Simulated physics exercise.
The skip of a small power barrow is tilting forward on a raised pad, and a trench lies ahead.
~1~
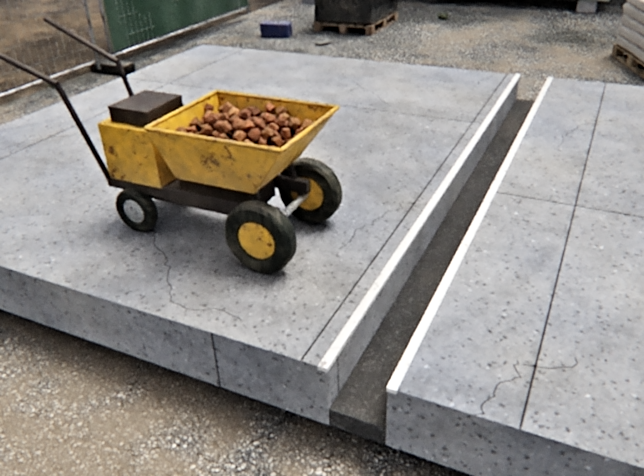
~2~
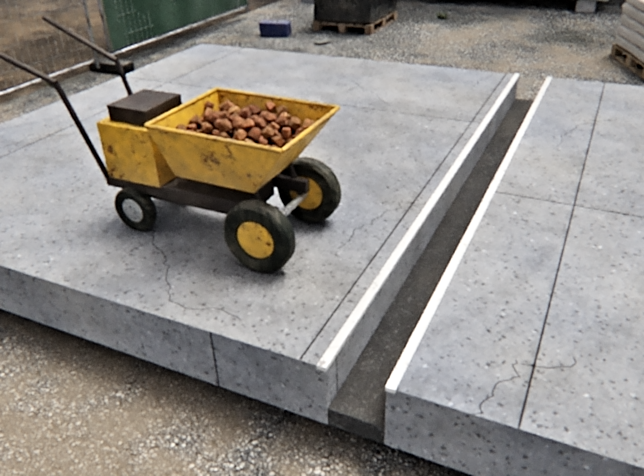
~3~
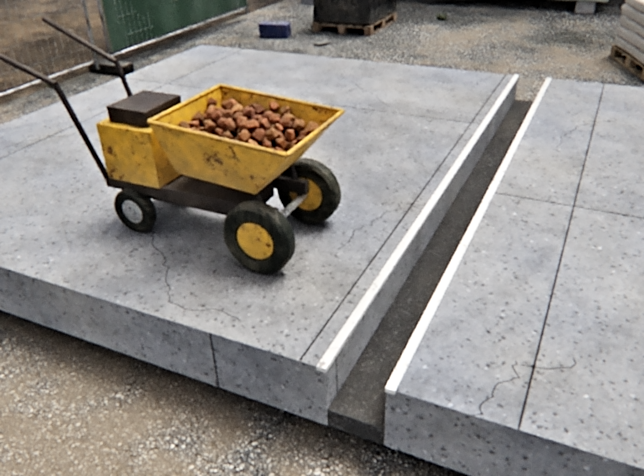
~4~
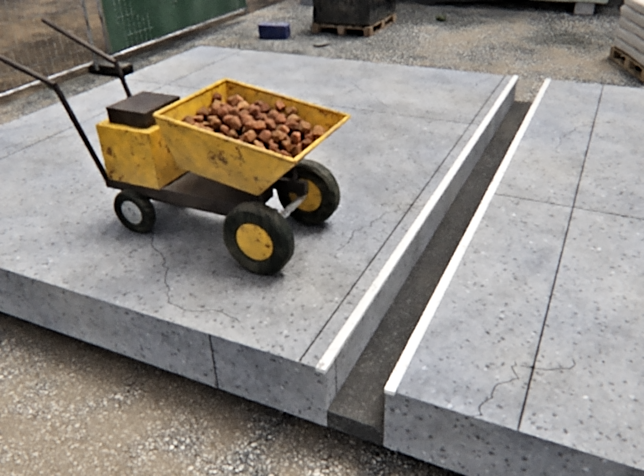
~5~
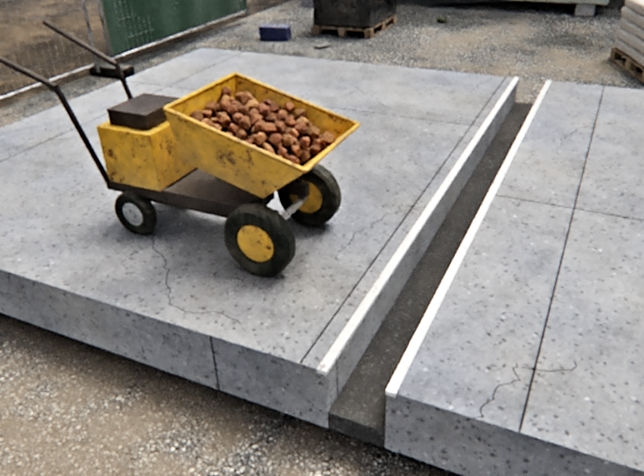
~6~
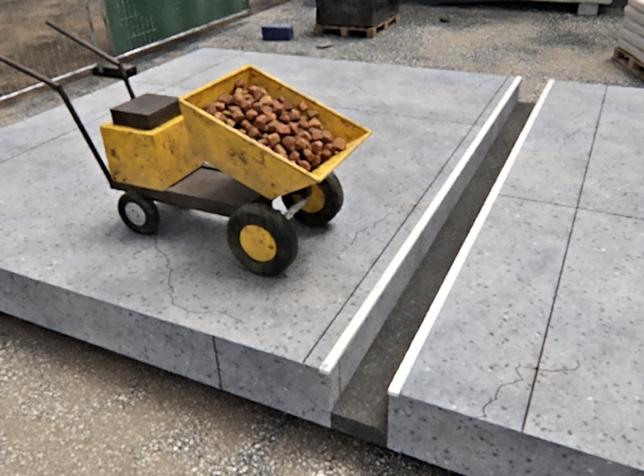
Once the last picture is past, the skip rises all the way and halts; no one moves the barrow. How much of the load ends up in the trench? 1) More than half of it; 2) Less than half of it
Option 1: More than half of it.
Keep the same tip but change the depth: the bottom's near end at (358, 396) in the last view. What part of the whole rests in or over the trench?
60 %.
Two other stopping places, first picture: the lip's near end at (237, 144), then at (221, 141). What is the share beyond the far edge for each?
Near 0 and 0 percent respectively.
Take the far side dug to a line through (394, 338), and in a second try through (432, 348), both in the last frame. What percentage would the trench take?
The first try comes out at 60 percent and the second at 100 percent.
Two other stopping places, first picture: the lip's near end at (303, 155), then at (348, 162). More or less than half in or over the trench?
The bulk, then a minority.
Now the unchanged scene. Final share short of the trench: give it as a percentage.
5 percent.
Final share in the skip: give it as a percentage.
I reckon some 0 percent.
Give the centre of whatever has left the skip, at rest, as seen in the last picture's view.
Roughly pixel (418, 296).
Just after the last frame, skip tipped steeply; every one in the skip.
A moment on, skip tipped right over; roughly two thirds in the skip; just a few short of the trench; roughly a third in or heaped over the trench; just a few falling.
Further on, skip tipped right over; just a few in the skip; about a tenth short of the trench; the larger part in or heaped over the trench; just a few beyond it.
When it is over, skip tipped right over; about a tenth short of the trench; almost all in or heaped over the trench; just a few beyond it.
